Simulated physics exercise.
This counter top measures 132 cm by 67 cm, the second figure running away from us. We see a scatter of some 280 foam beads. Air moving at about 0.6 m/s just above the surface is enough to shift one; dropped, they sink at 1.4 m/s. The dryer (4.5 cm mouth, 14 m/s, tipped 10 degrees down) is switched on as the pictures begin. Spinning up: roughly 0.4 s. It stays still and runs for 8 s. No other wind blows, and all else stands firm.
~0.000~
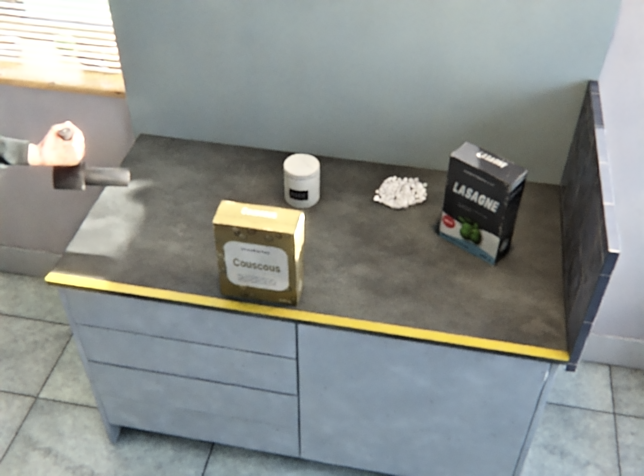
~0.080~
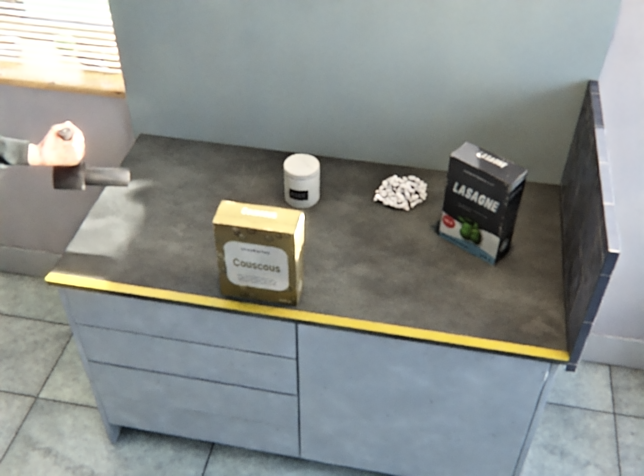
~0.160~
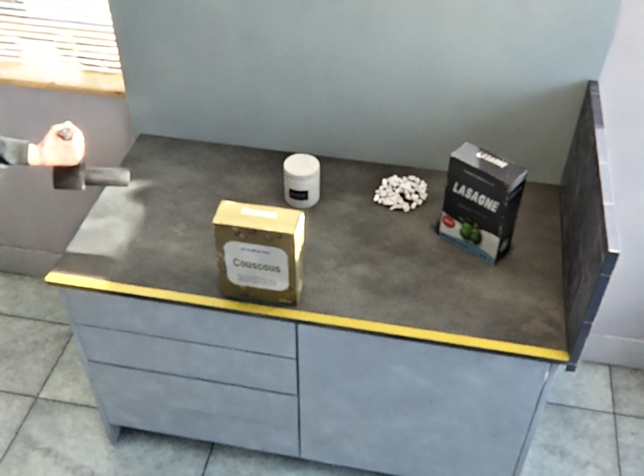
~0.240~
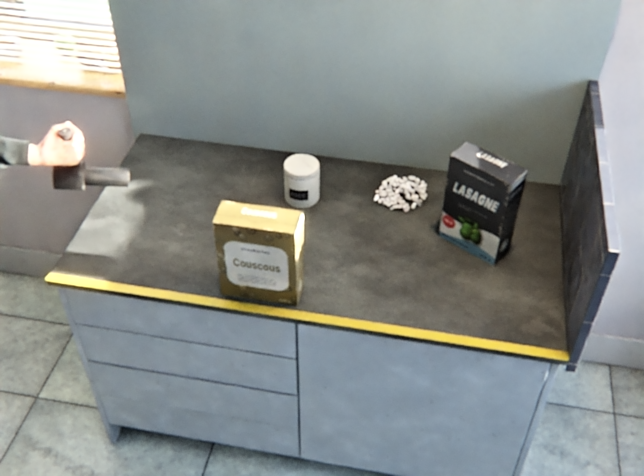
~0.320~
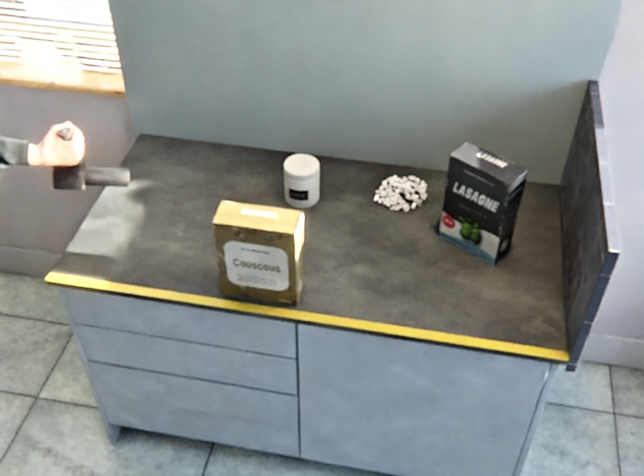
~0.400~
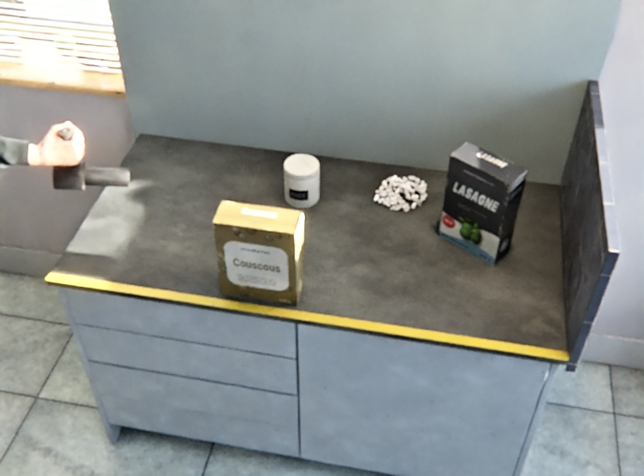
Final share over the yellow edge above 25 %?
Short version: The quarter limit is exceeded at that edge.
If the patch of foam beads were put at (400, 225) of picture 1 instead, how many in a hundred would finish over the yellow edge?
Share at the end: About 90 %.
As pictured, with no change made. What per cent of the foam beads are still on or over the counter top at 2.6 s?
About 70 %.
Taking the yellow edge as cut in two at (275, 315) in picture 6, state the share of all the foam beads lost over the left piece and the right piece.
0 % left, 100 % right.
After 1.6 s, 2 % are over the yellow edge; the middle of those still in play is near (405, 194); 0 % have settled or left.
After 2.6 s, 27 % are over the yellow edge; the middle of those still in play is near (473, 214); 19 % have settled or left.
After 4.4 s, 88 % are over the yellow edge; 85 % have settled or left.
After 8.0 s, at the end, 96 % are over the yellow edge.
